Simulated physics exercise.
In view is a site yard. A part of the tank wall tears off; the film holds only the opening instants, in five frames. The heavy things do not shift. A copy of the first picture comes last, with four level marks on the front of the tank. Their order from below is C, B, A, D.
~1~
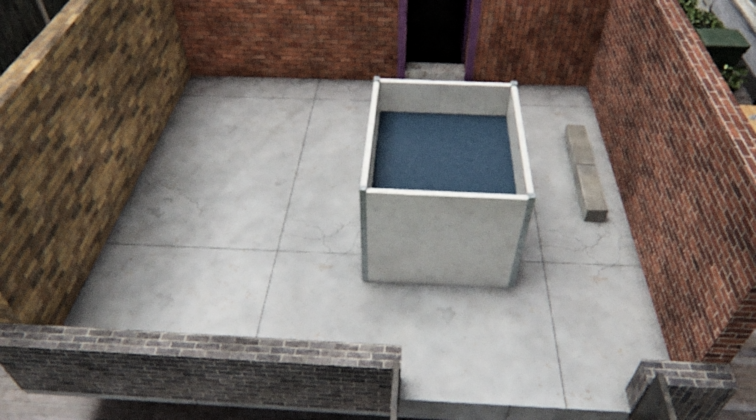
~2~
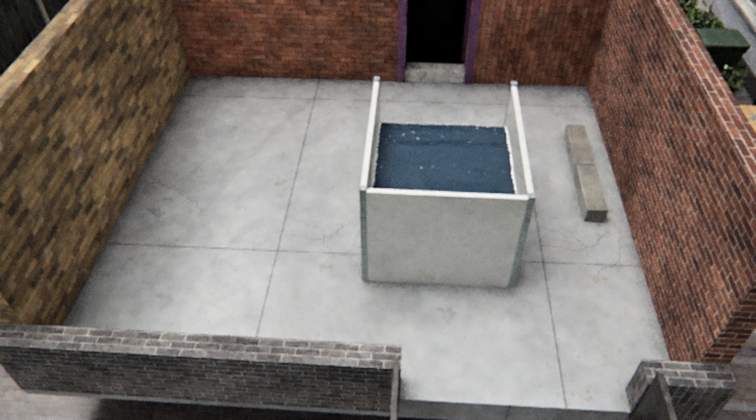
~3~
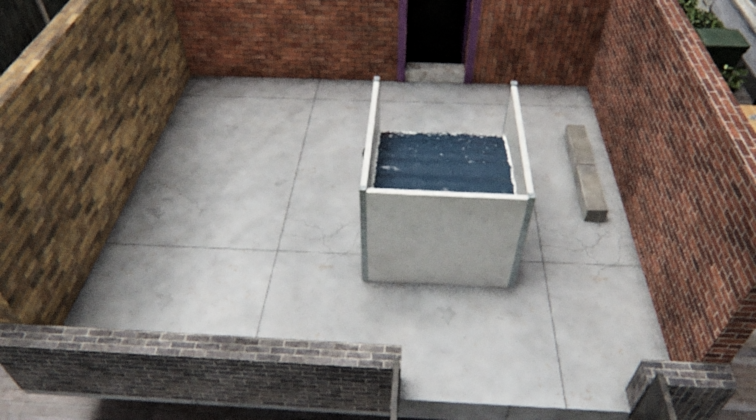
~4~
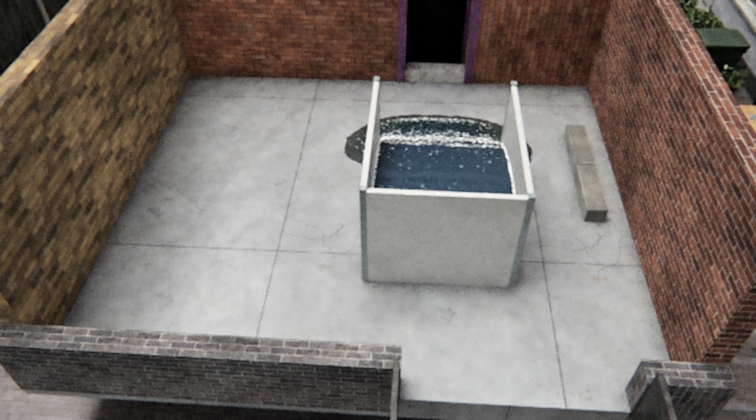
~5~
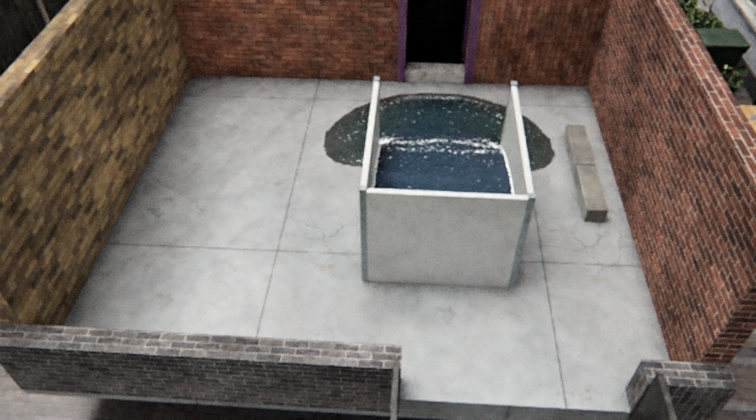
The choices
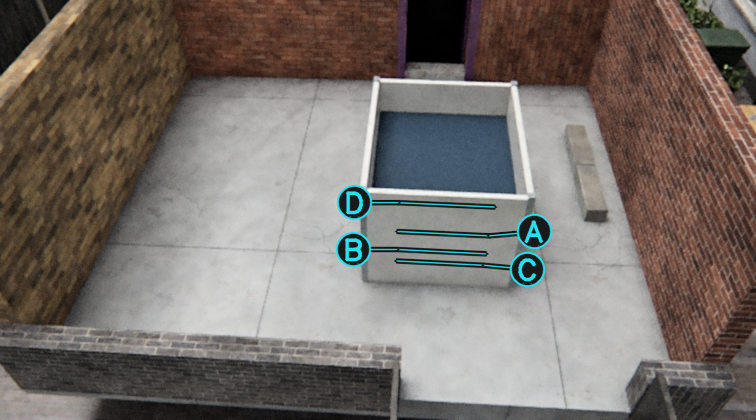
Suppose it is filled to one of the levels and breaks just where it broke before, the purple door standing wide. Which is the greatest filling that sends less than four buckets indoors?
Level C.
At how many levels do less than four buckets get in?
One of the four.
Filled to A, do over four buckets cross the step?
Yes, it does.
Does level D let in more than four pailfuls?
Yes, that goes wrong.
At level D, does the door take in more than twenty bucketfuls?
Yes.
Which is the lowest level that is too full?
The answer is B.
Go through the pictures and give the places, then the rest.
The first picture shows water in the tank at rest, its middle at (443, 162); foot of the purple doorway at (434, 82); open gate at (522, 349).
In the second picture, water covers 1 % of the ground, its front hidden from here.
In the third picture, water covers 4 % of the ground, its front hidden from here.
In the fourth picture, water covers 8 % of the ground, its front hidden from here.
The fifth picture shows front seen at (340, 126), 14 % of the ground wet.
On the marked copy, A at (443, 233); B at (441, 251); C at (440, 263); D at (446, 204); from the bottom up C, B, A, D.
Choosing A, dozens of bucketfuls pour in.
Choosing B, about 9 bucketfuls get in.
Choosing C, a splash gets over, under a bucket.
Choosing D, dozens of bucketfuls pour in.
